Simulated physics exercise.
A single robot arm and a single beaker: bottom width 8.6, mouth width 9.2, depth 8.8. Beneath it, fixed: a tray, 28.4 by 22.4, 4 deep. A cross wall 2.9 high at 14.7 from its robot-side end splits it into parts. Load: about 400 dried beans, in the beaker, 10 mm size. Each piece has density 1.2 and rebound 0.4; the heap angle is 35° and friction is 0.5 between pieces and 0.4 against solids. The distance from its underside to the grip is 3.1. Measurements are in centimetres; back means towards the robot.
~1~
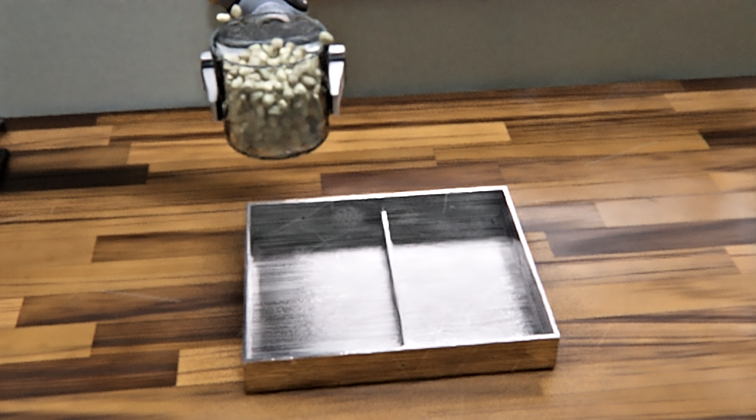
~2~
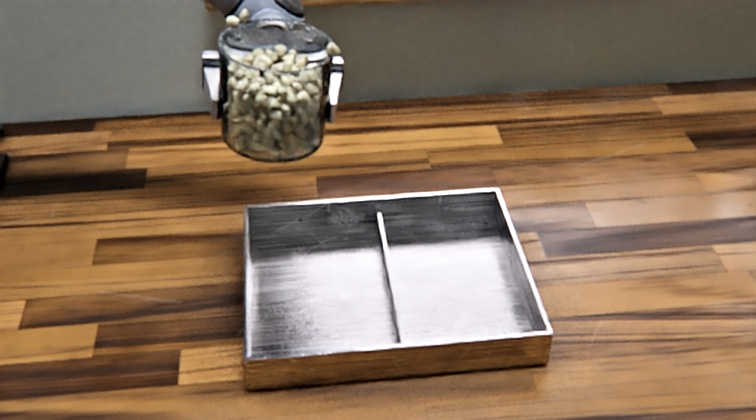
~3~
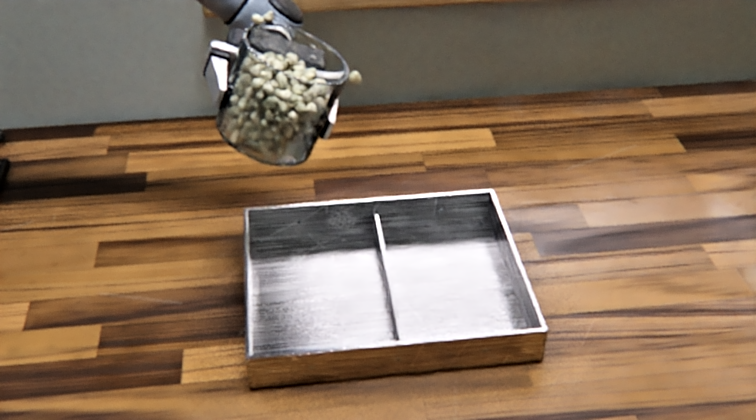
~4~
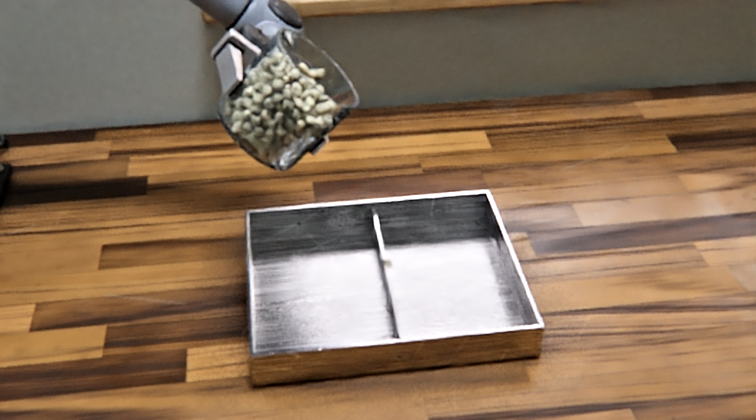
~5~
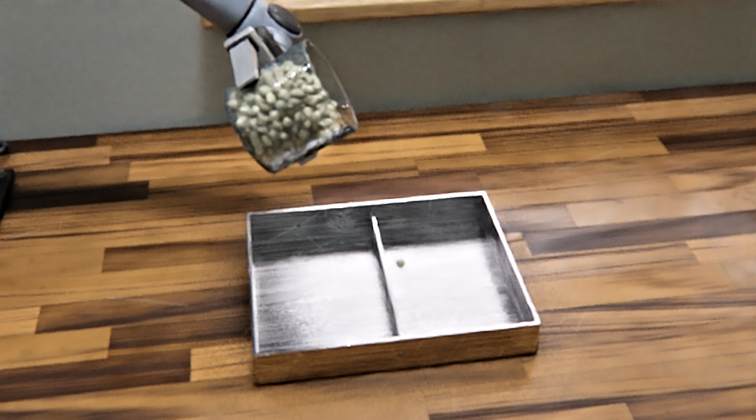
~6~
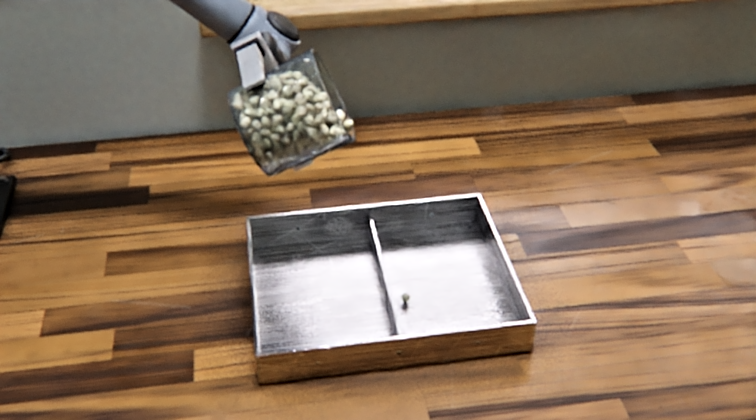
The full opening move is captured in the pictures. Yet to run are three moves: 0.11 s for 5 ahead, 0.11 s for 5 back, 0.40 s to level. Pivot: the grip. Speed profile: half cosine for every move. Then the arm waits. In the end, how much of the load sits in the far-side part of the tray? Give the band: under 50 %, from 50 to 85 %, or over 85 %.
The share falls under 50 %.
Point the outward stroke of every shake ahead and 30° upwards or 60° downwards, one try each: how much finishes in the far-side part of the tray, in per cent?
Estimates, in order: 60 % then 5 %.
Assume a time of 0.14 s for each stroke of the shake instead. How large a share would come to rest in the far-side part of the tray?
That would give around 20 per cent.
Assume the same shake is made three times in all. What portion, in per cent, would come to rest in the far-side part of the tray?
Estimate: Around 45 %.
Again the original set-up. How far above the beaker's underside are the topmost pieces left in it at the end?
About 7.0 cm.
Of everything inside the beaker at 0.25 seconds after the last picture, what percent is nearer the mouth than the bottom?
My estimate is near 50 per cent.
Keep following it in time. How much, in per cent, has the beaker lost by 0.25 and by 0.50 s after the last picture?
30, then 35.
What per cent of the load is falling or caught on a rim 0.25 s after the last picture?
I'd put it near 30 per cent.
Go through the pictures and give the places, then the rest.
Beaker middle at (274, 88), level; upper third of the load around (272, 75), from x 225 to 325, top at y 15; 405 in the beaker, in the first frame.
Beaker middle at (275, 92), tilted 6° forward; upper third of the load around (270, 79), from x 230 to 330, top at y 15, in the second frame.
Beaker middle at (280, 97), tilted 23° forward; upper third of the load around (271, 84), from x 225 to 355, top at y 20; 404 in the beaker, 1 in flight or on a rim, in the third frame.
Beaker middle at (286, 103), tilted 44° forward; upper third of the load around (275, 87), from x 230 to 385, top at y 60; 404 in the beaker, 1 in the robot-side part, in the fourth frame.
Beaker middle at (290, 110), tilted 61° forward; upper third of the load around (278, 93), from x 235 to 400, top at y 65; 404 in the beaker, 1 in the far-side part, in the fifth frame.
Beaker middle at (291, 115), tilted 67° forward; upper third of the load around (276, 100), from x 240 to 405, top at y 75; 404 in the beaker, 1 in the far-side part, in the sixth frame.
Then, 0.25 s after the last picture, tilted 66° forward, highest piece 26 above the table; 281 in the beaker, 1 in the far-side part, 123 in flight or on a rim.
Then, 0.50 s after the last picture, tilted 15° forward, highest piece 29 above the table; 255 in the beaker, 121 in the far-side part, 22 in the robot-side part, 5 on the table or floor, 2 in flight or on a rim.
Then, 0.82 s after the last picture, level, highest piece 28 above the table; 255 in the beaker, 120 in the far-side part, 22 in the robot-side part, 8 on the table or floor.
Then, 1.87 s after the last picture, level, highest piece 28 above the table; 255 in the beaker, 120 in the far-side part, 22 in the robot-side part, 8 on the table or floor.
Final count, 255 in the beaker, 120 in the far-side part, 22 in the robot-side part, 8 on the table or floor. That is 30 % in the far-side part of the tray.
